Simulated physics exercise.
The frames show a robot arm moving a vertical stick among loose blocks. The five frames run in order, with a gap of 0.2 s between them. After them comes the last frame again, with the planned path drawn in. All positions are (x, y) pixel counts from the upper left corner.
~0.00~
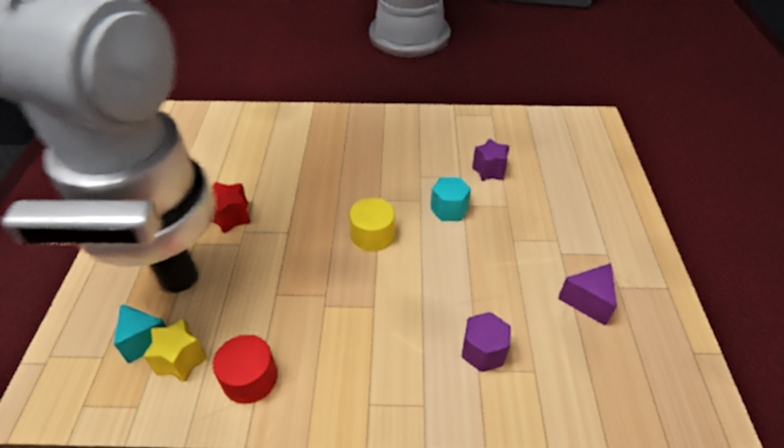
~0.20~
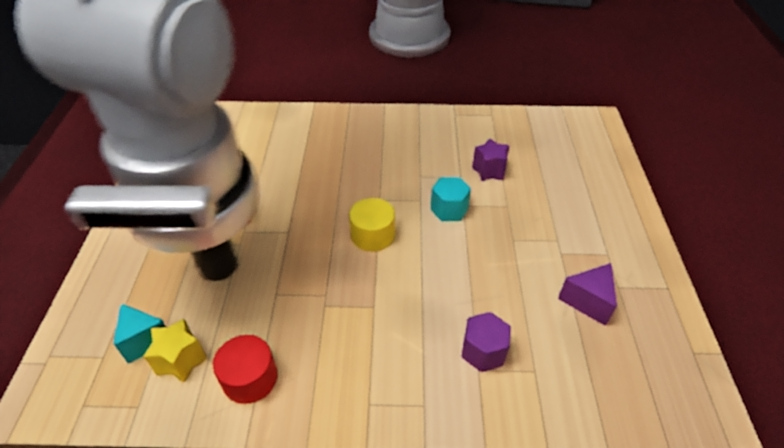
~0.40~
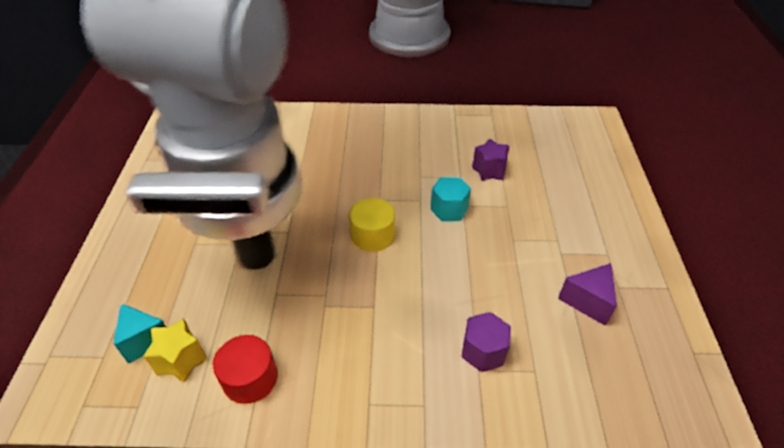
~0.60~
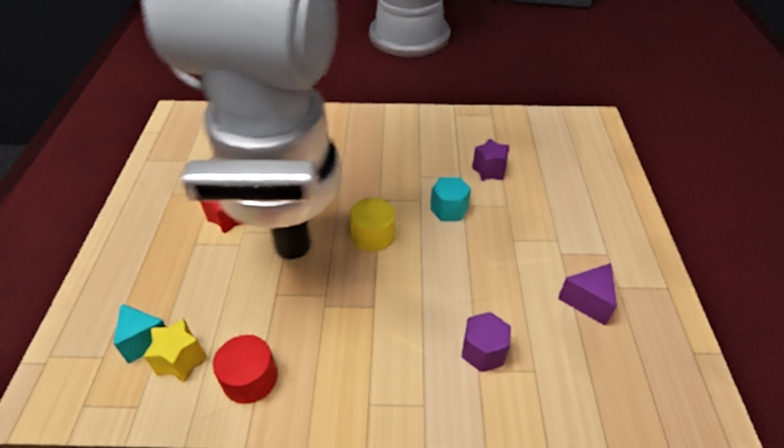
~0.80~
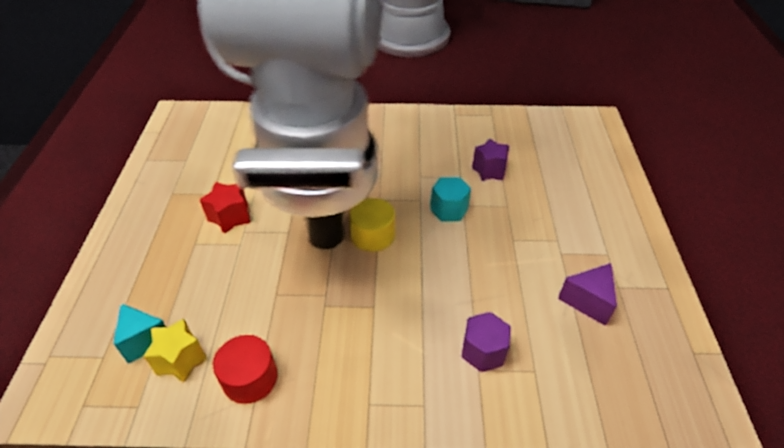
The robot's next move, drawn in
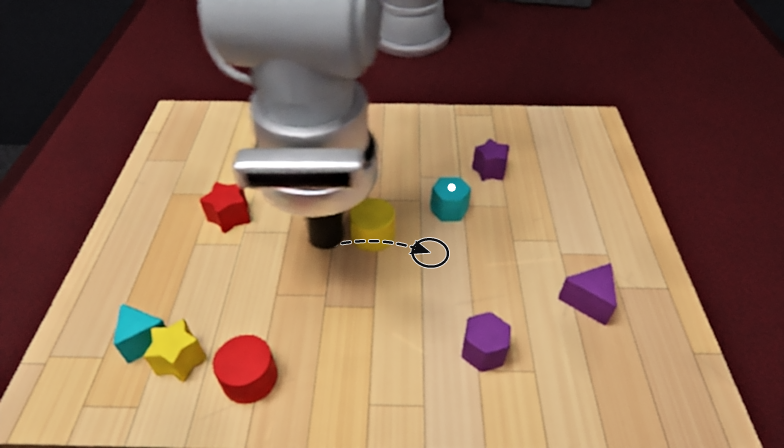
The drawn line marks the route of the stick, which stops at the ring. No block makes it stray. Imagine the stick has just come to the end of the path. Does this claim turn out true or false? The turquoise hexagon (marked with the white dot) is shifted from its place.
My answer: True.
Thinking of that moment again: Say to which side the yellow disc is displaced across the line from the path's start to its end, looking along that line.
Well, taking the path from its start to its end as straight ahead, the yellow disc moves to the left.
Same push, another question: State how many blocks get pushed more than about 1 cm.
Number moved: 2.
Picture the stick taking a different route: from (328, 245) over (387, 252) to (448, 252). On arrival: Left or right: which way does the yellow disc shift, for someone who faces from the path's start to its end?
Gets pushed left.
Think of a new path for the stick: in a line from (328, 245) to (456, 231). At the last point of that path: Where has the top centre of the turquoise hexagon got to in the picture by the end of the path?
It should be at (491, 162) by then.
The drawn path runs from (328, 245) by way of (363, 241) and (397, 244) to (430, 253); the dot is on the turquoise hexagon.
What follows on the original path. One third of the way, stick (363, 232); yellow disc (399, 207).
Two thirds of the way, stick (397, 234); yellow disc (426, 202); turquoise hexagon (457, 184).
At the end, stick (431, 243); yellow disc (443, 202); turquoise hexagon (463, 178).
